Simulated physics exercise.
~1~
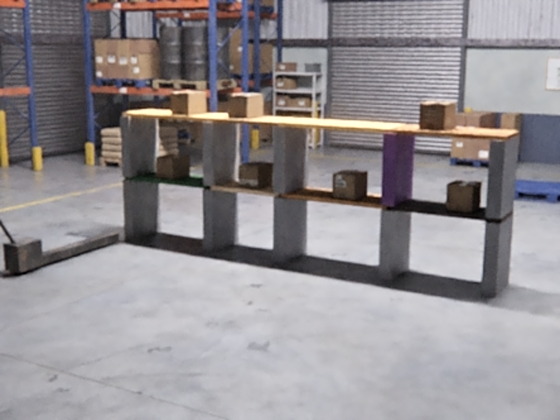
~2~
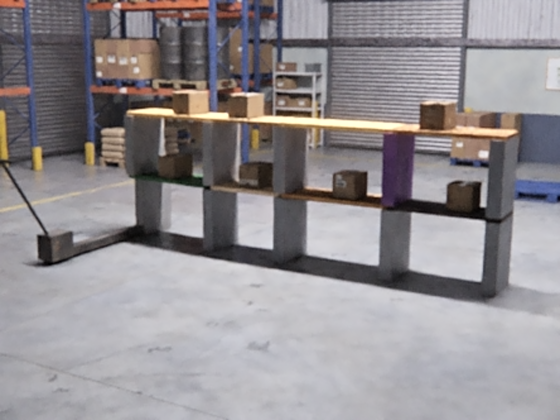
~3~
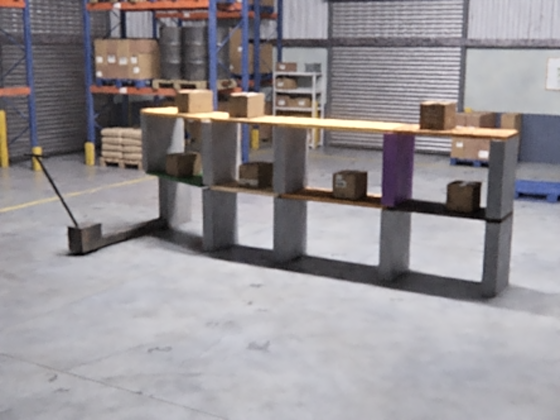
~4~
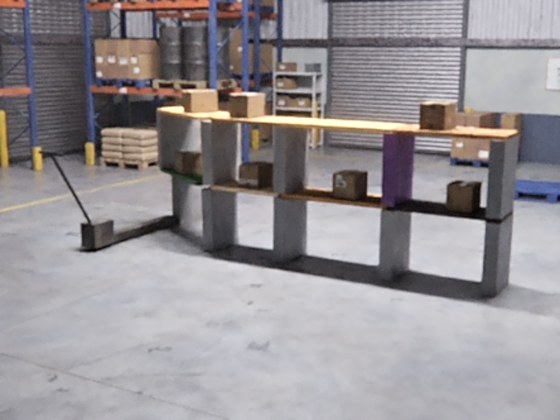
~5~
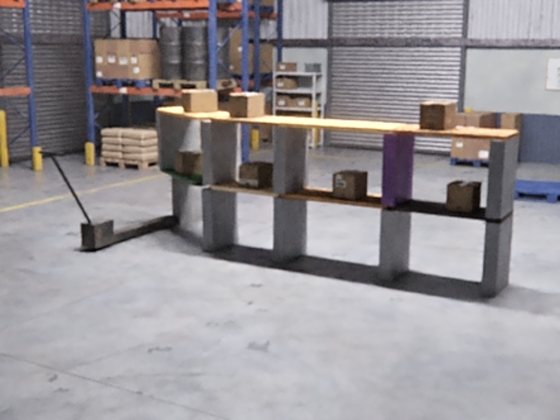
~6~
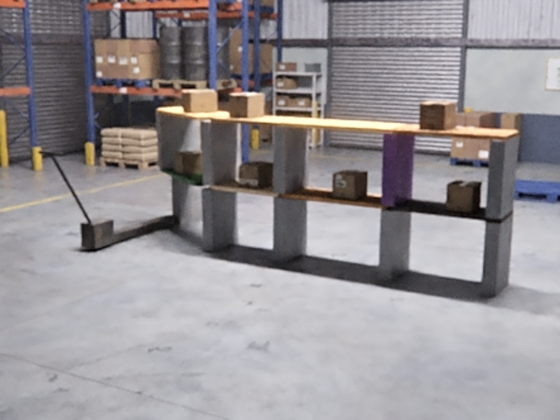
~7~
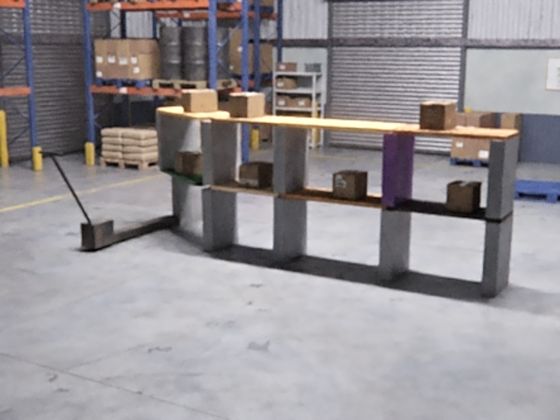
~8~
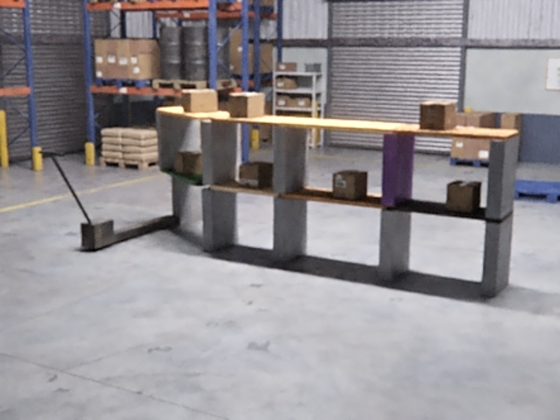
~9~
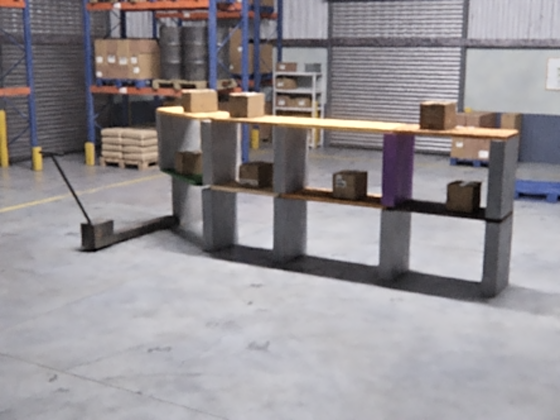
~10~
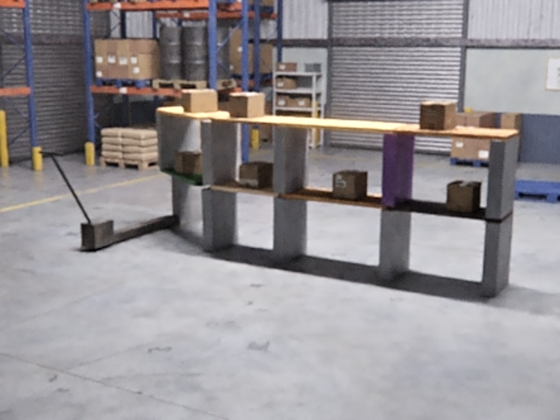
A floor jack slides right, shoves the shelf's left end inward, and stops with everything standing.
